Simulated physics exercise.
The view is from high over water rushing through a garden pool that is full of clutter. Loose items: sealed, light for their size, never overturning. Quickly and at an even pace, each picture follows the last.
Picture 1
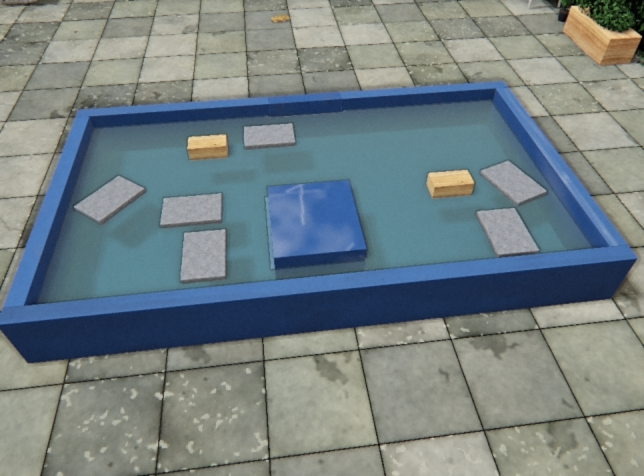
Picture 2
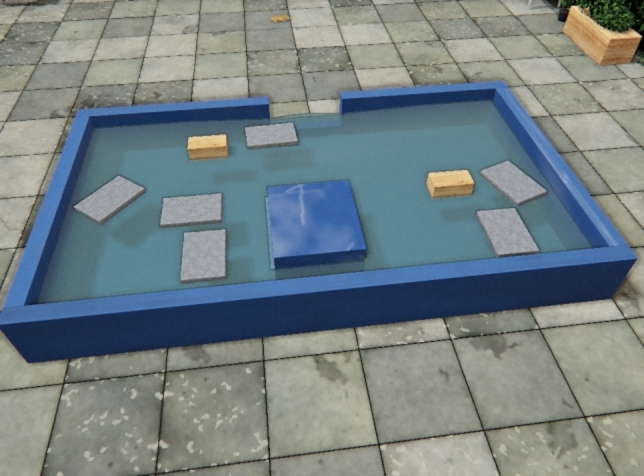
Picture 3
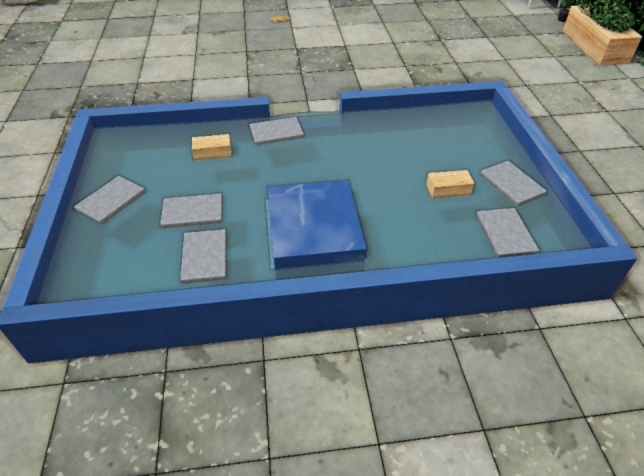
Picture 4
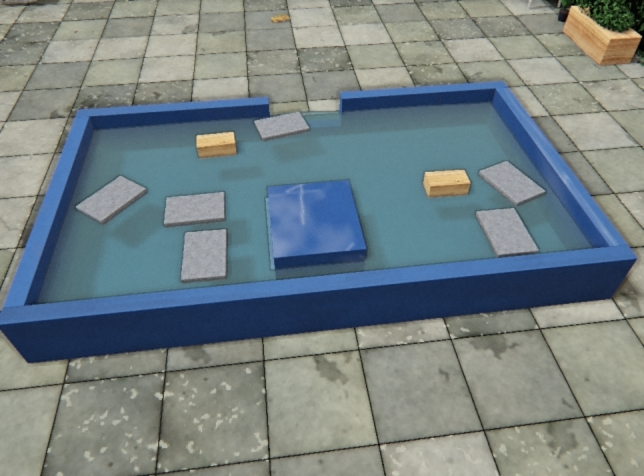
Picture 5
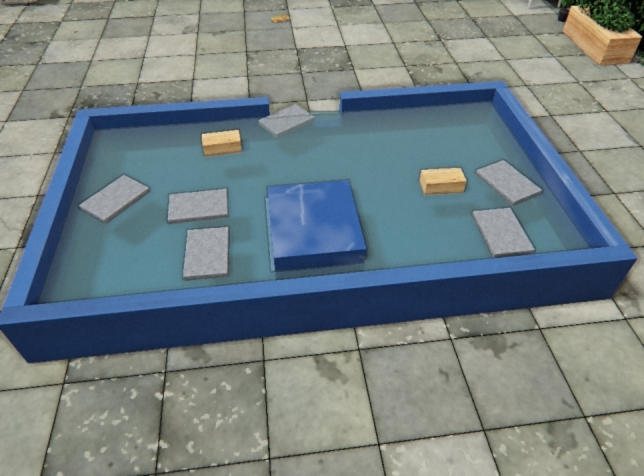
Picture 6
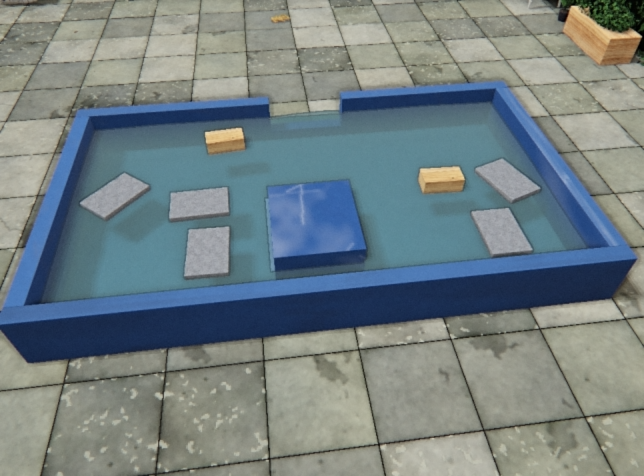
In a paved garden, a shallow blue-walled pool holds grey slabs, two yellowish blocks and a large blue block, all still. A section of the far wall disappears, leaving a gap. The nearest grey slab turns and drifts through it out of view, while the other smaller pieces shift slightly towards the opening.
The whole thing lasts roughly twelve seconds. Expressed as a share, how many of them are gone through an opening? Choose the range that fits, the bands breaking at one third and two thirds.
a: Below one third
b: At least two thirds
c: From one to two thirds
a, below one third.
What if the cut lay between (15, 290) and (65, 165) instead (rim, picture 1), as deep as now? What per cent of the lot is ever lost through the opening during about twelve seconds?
That comes to 60 per cent of the things.
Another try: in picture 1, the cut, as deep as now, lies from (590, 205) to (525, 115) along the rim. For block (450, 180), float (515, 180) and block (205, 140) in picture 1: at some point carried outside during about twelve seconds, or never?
In order: Escapes, escapes, remains.
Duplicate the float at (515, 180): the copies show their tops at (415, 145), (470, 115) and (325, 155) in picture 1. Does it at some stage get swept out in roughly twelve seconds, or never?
Copy one leaves the room, copy two never leaves, copy three leaves the room.
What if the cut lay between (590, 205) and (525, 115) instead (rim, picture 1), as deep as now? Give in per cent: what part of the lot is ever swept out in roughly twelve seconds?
40 per cent.
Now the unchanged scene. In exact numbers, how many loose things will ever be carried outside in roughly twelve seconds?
By my reckoning the answer is 2.
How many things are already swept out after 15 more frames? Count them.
The count is 2.
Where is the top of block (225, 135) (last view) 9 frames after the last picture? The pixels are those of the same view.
Roughly at (264, 123).
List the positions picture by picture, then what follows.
The first frame shows a block at (207, 142) floats; a float at (192, 208), afloat; 0 of 8 have shifted.
The second frame shows a block at (207, 142) floats; a float at (192, 208), afloat; 0 of 8 have shifted.
The third frame shows a block at (211, 142) floats, close to its start; a float at (192, 209), afloat; 1 of 8 have shifted.
The fourth frame shows a block at (216, 139) floats, close to its start; a float at (195, 207), afloat, close to its start; 2 of 8 have shifted.
The fifth frame shows a block at (221, 138) floats, close to its start; a float at (198, 204) floats, close to its start; 4 of 8 have shifted.
The sixth frame shows a block at (224, 136) floats, close to its start; a float at (199, 202), afloat, close to its start; 6 of 8 have shifted.
A moment on, 1 of 8 are out; 7 afloat.
Next, 1 of 8 are out; 7 afloat.
Later, 2 of 8 are out; 6 afloat.
In the end, 2 of 8 are out; 6 afloat.
